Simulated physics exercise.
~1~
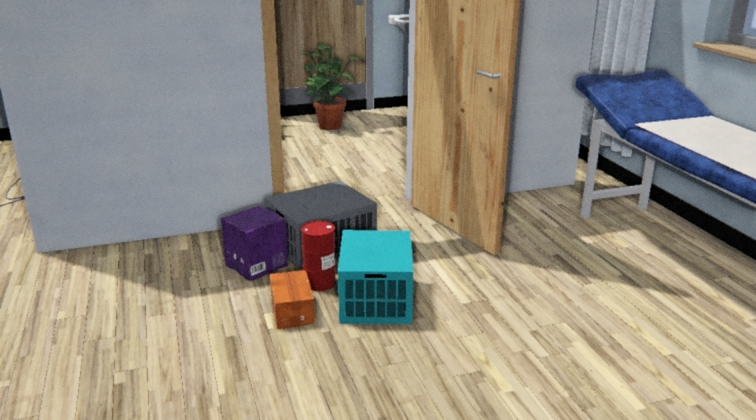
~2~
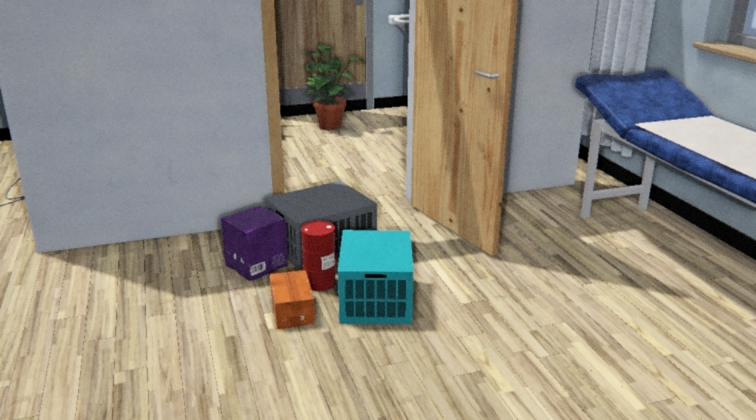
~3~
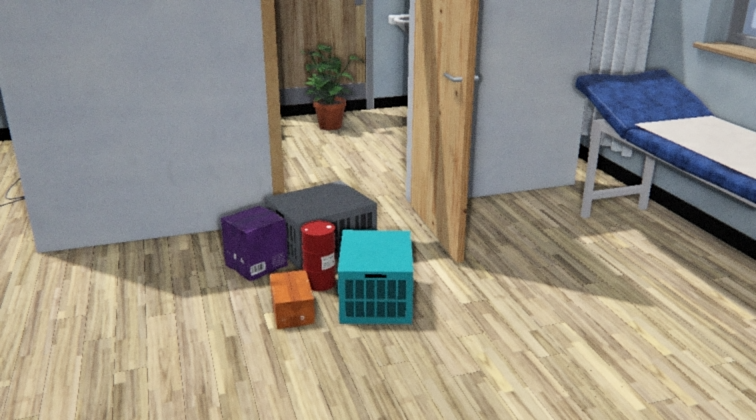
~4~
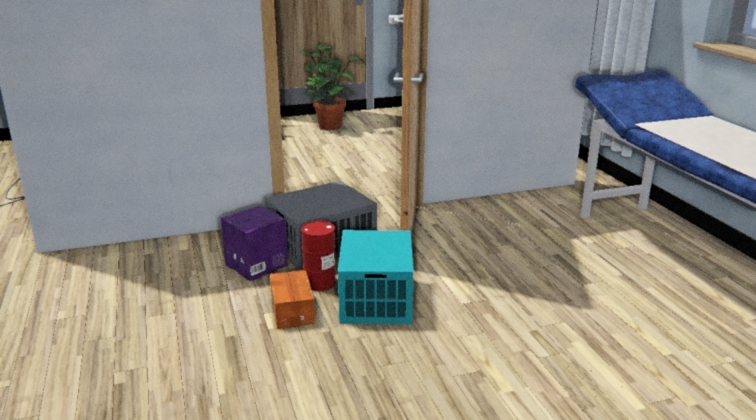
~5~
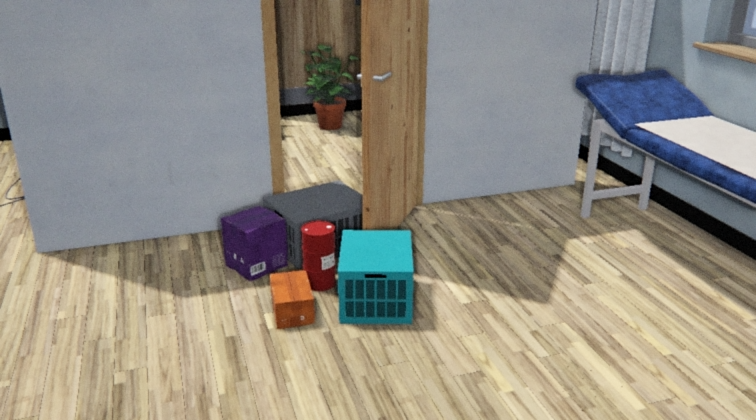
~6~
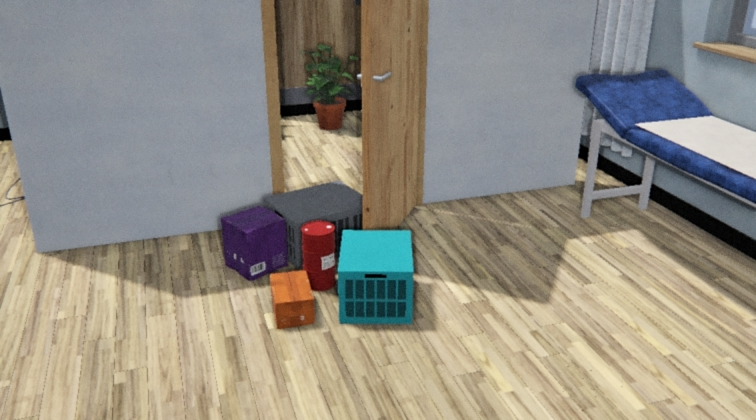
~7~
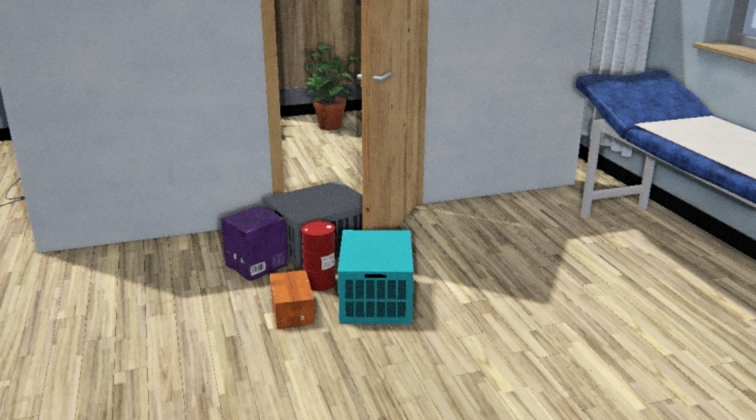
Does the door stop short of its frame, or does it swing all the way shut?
The door stops short of its frame. It is blocked by the grey chest in the doorway and stays partly open.
A wooden door swung partway towards its frame behind a purple box, grey chest, red canister, orange parcel and turquoise crate, then stopped against the grey chest. It stayed partly open, and none of the things on the floor moved.
